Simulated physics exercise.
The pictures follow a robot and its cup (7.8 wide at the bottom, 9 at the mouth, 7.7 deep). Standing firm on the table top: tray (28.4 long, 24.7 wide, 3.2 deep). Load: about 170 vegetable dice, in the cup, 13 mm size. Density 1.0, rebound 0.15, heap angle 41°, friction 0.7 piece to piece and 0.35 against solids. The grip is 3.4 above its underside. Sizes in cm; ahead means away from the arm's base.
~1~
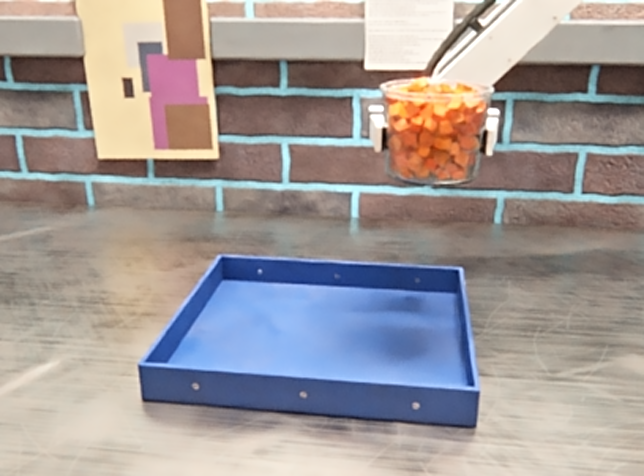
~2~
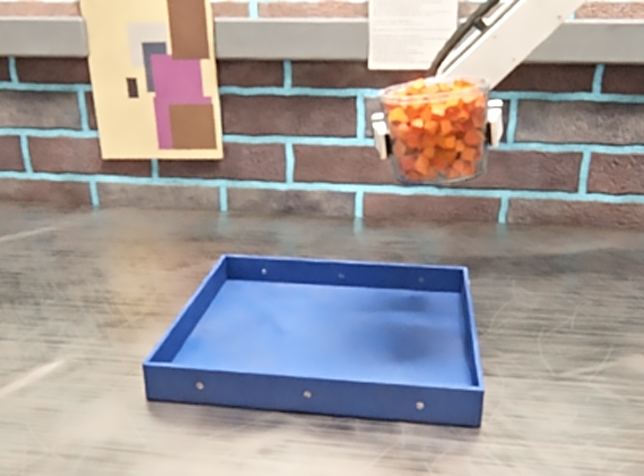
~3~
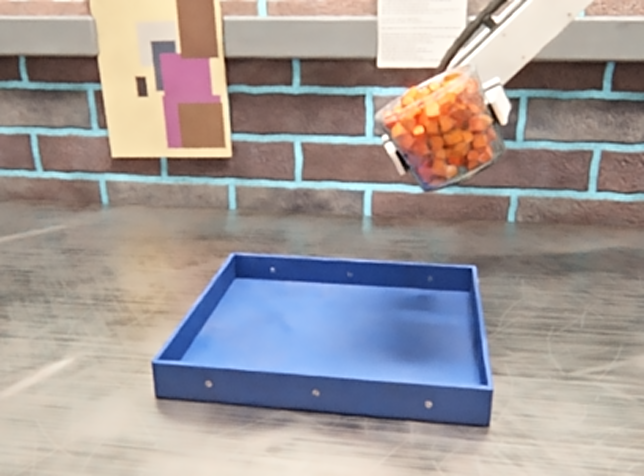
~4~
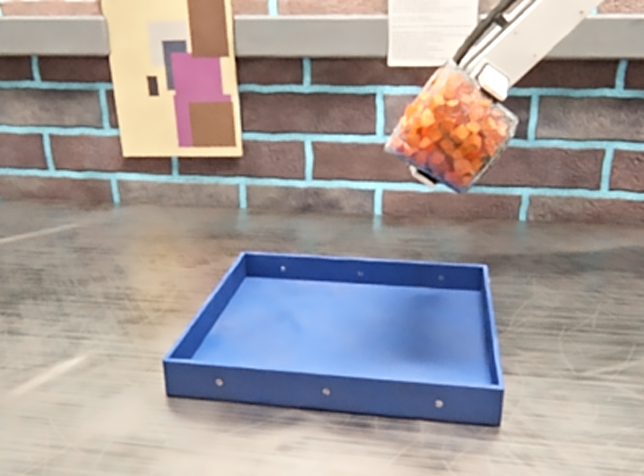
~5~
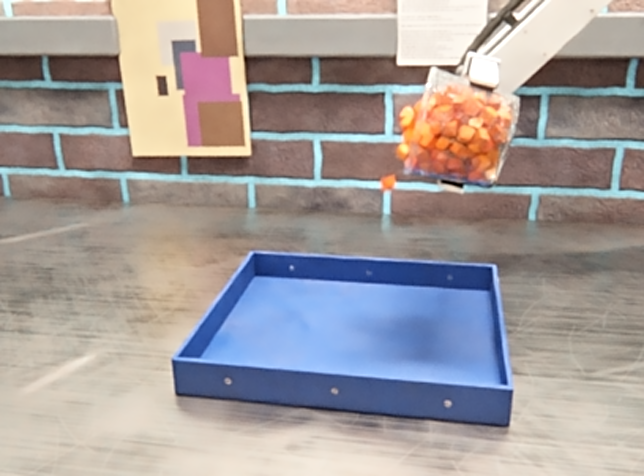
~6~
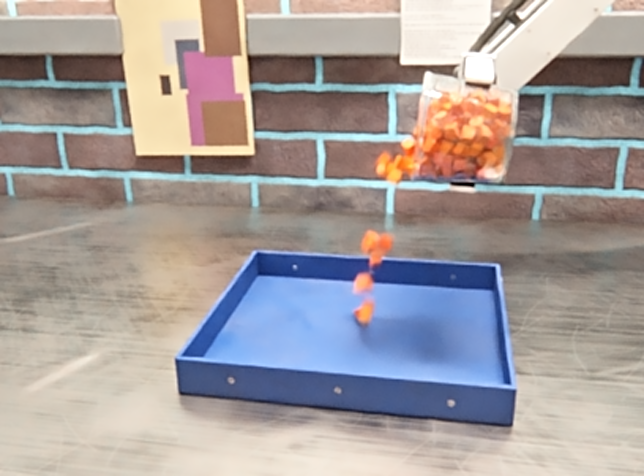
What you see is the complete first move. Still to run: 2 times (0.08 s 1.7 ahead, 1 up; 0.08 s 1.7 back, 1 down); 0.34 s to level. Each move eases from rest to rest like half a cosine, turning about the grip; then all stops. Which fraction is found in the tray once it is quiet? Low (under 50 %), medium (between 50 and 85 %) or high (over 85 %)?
In the tray the share is medium, between 50 and 85 %.
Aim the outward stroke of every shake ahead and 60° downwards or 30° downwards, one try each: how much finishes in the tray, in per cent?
About 30 and 50 per cent.
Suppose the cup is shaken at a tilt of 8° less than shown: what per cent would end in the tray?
Then about 60 per cent.
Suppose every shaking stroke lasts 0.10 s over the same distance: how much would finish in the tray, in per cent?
It would be near 65 per cent.
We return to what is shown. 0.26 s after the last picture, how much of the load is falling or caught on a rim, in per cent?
Some 14 per cent.
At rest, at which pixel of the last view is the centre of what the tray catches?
At about (333, 324).
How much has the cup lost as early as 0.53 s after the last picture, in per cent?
Some 75 per cent.
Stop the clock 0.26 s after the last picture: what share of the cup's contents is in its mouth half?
About 80 per cent.
Then, 0.26 s on, tilted 85° forward, highest piece 23 above the table; 89 in the cup, 57 in the tray, 24 in flight or on a rim.
Then, 0.53 s on, tilted 28° forward, highest piece 24 above the table; 127 in the tray, 40 in the cup, 3 in flight or on a rim.
Then, 0.86 s on, level, highest piece 24 above the table; 130 in the tray, 40 in the cup.
Then, 1.91 s on, level, highest piece 22 above the table; 130 in the tray, 40 in the cup.
In the end, 130 in the tray, 40 in the cup. That is 76 % in the tray.
